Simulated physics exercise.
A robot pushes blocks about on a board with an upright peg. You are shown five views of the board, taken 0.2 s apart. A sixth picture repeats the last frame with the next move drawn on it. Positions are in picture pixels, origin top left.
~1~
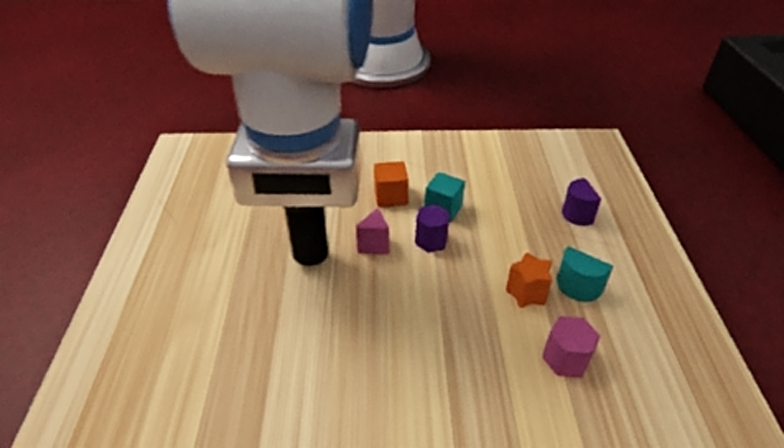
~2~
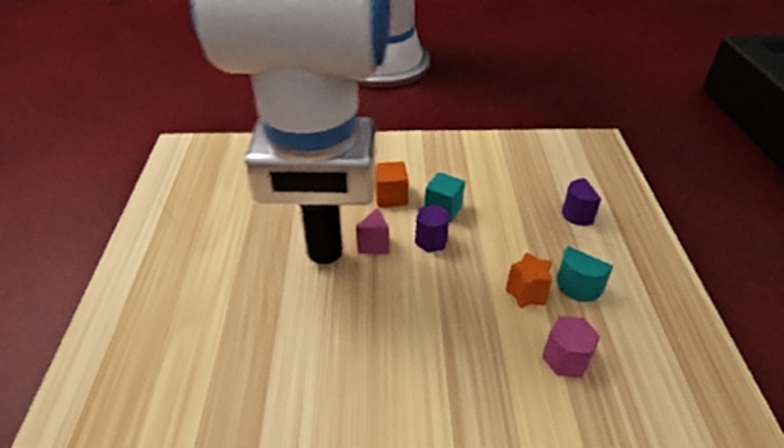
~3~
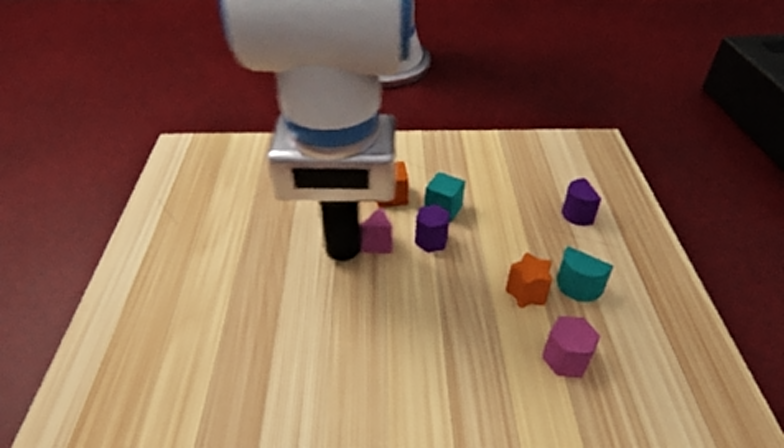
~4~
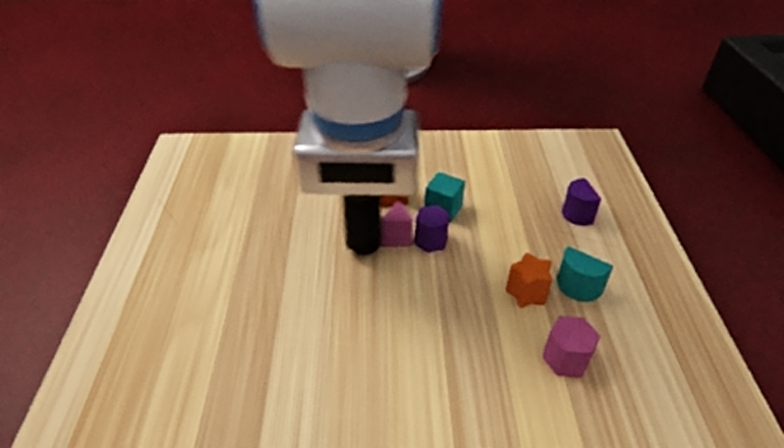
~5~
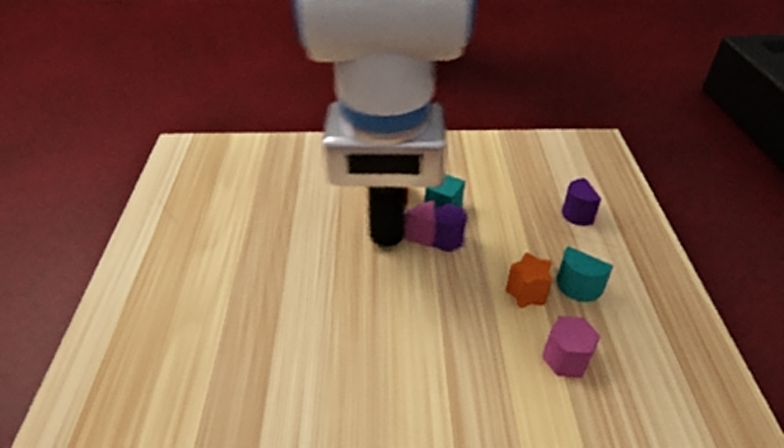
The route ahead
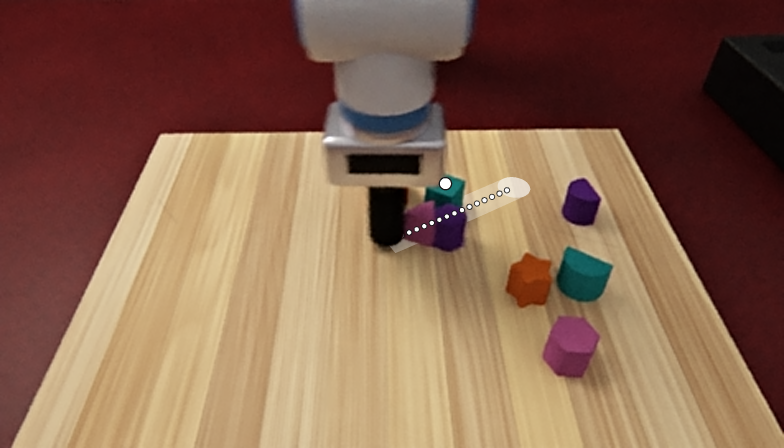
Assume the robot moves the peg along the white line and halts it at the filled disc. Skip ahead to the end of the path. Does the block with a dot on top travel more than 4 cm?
Yes, I think so.
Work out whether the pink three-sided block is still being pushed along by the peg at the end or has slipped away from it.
Shed along the way.
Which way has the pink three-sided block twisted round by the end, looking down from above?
Answer: With the clock.
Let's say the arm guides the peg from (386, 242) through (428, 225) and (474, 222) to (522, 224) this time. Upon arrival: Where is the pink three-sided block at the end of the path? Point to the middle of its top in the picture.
It should be at (556, 206) by then.
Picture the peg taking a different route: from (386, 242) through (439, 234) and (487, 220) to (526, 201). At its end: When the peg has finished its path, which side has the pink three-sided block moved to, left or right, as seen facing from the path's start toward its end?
It shifts rightward.
The drawn path runs straight from (386, 242) to (514, 187); the dot is on the turquoise square block.
On the path given first. One third of the way, peg at (433, 215); pink three-sided block at (464, 201), turned 65° clockwise; turquoise square block at (452, 179); purple hexagon at (479, 218), turned 50° clockwise.
Two thirds of the way, peg at (476, 197); pink three-sided block at (488, 199); turquoise square block at (478, 160), turned 35° anticlockwise; purple hexagon at (480, 218), turned 50° clockwise.
At the end, peg at (515, 180); orange square block not moved; pink three-sided block at (488, 199), turned 125° clockwise; turquoise square block at (481, 153), turned 60° anticlockwise; purple hexagon at (480, 218), turned 50° clockwise.
